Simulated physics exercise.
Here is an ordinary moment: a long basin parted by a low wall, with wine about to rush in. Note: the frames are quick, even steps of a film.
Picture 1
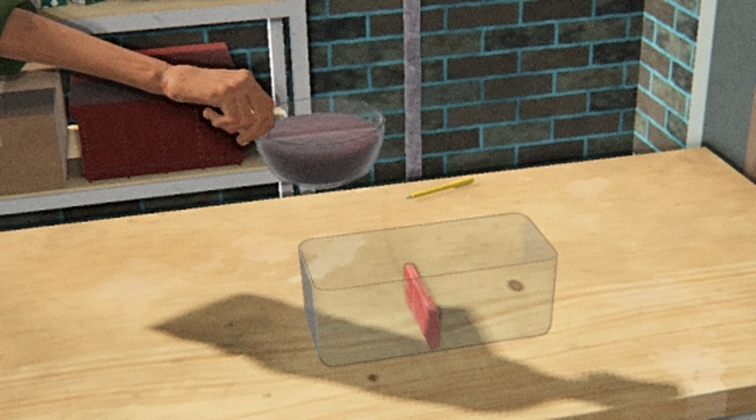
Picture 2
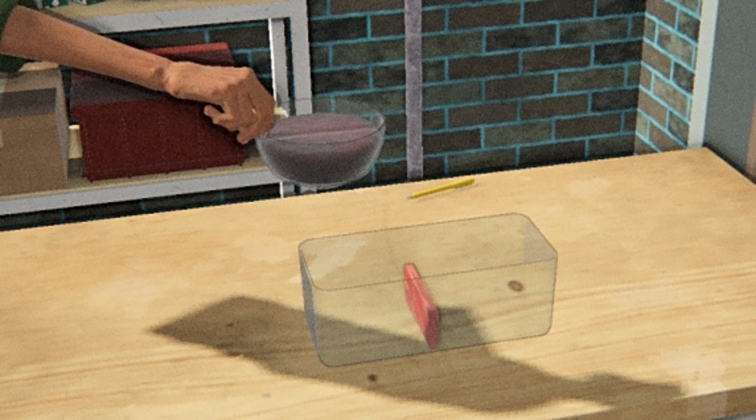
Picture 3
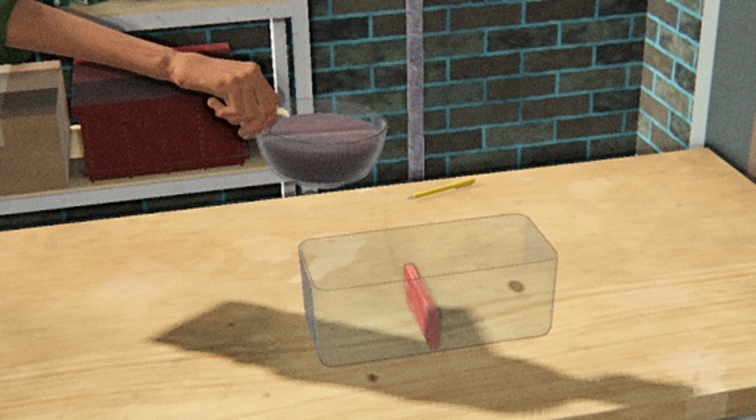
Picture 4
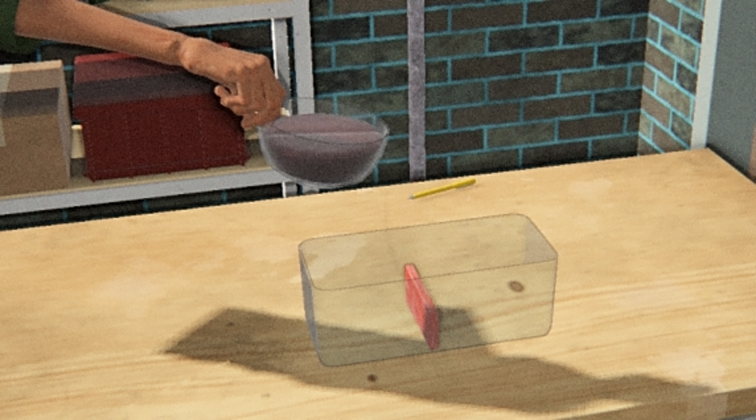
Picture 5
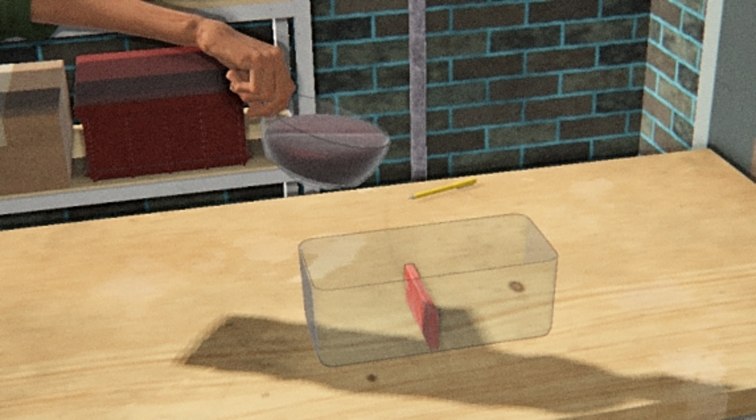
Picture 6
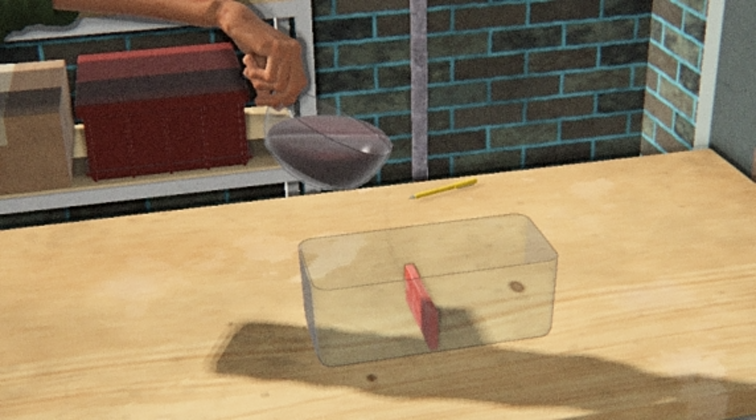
A hand tilting a glass bowl of dark wine rightward above a clear basin with a low red divider on a wooden table.
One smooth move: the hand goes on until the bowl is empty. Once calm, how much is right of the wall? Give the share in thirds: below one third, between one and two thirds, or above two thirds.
The share is between one and two thirds.
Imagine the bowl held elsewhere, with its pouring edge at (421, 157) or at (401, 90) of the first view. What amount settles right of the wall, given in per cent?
It would come to near 85 per cent, and then near 80 per cent.
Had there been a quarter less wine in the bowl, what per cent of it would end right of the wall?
Roughly 50 in a hundred.
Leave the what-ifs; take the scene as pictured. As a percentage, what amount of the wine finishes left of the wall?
Close to 40 percent.
A moment on, the bowl is tipped on its side and 24 per cent is still to pour, 2 is left of the wall and 22 right of it.
Next, the bowl is tipped on its side and 3 per cent is still to pour, 29 is left of the wall and 60 right of it.
Then the bowl is tipped on its side and 0 per cent is still to pour, 40 is left of the wall and 57 right of it.
Later the bowl is tipped on its side and 0 per cent is still to pour, 41 is left of the wall and 57 right of it.
In the end 41 per cent lies left of the wall, 57 right of it and 2 outside.
